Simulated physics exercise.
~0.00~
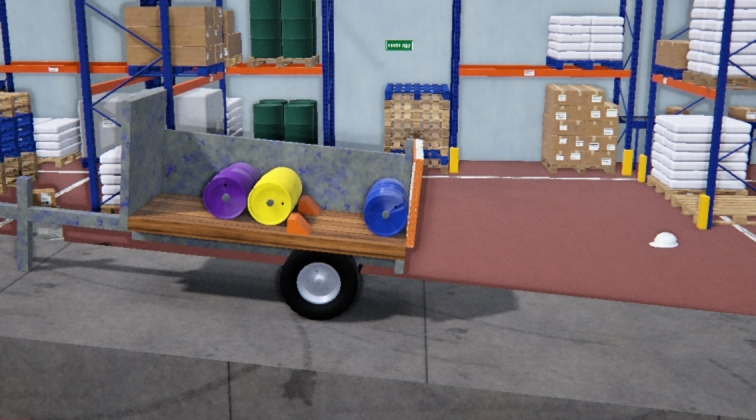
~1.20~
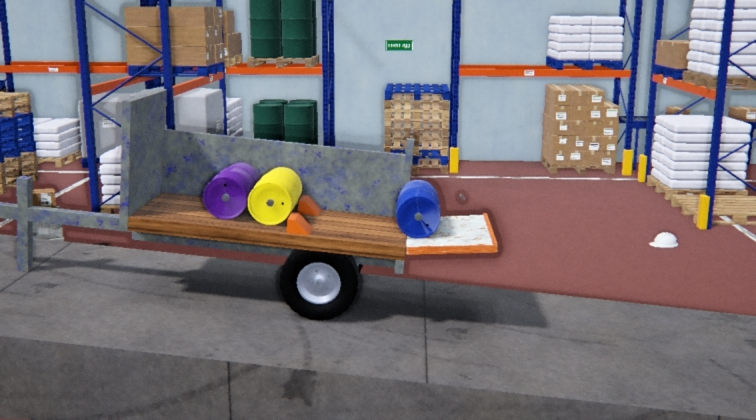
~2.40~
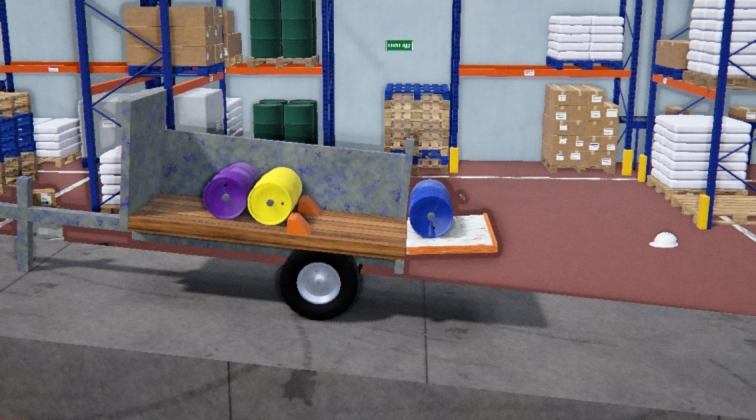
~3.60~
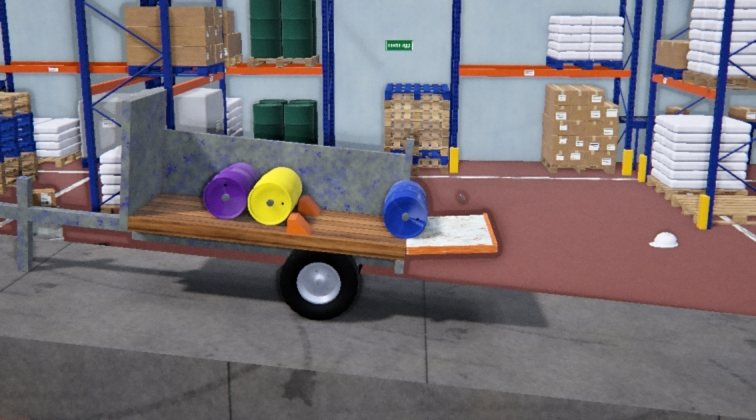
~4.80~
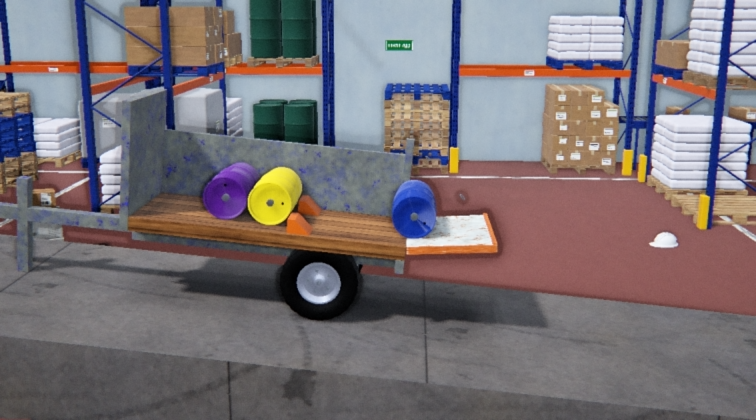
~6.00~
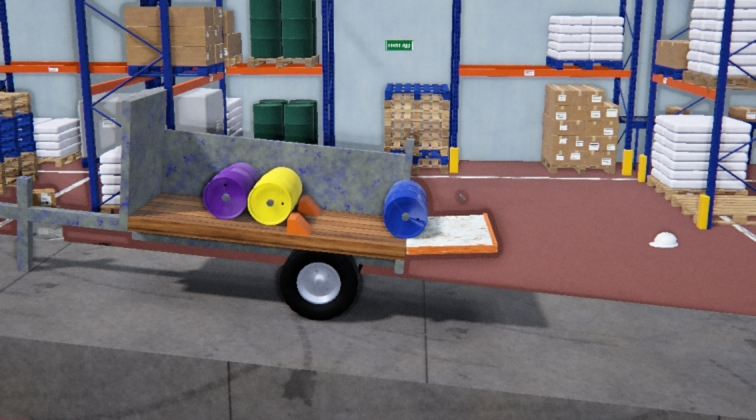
Warehouse loading area, trailer tailgate dropping open, blue drum rolling right onto it, then rocking back and forth and staying aboard.
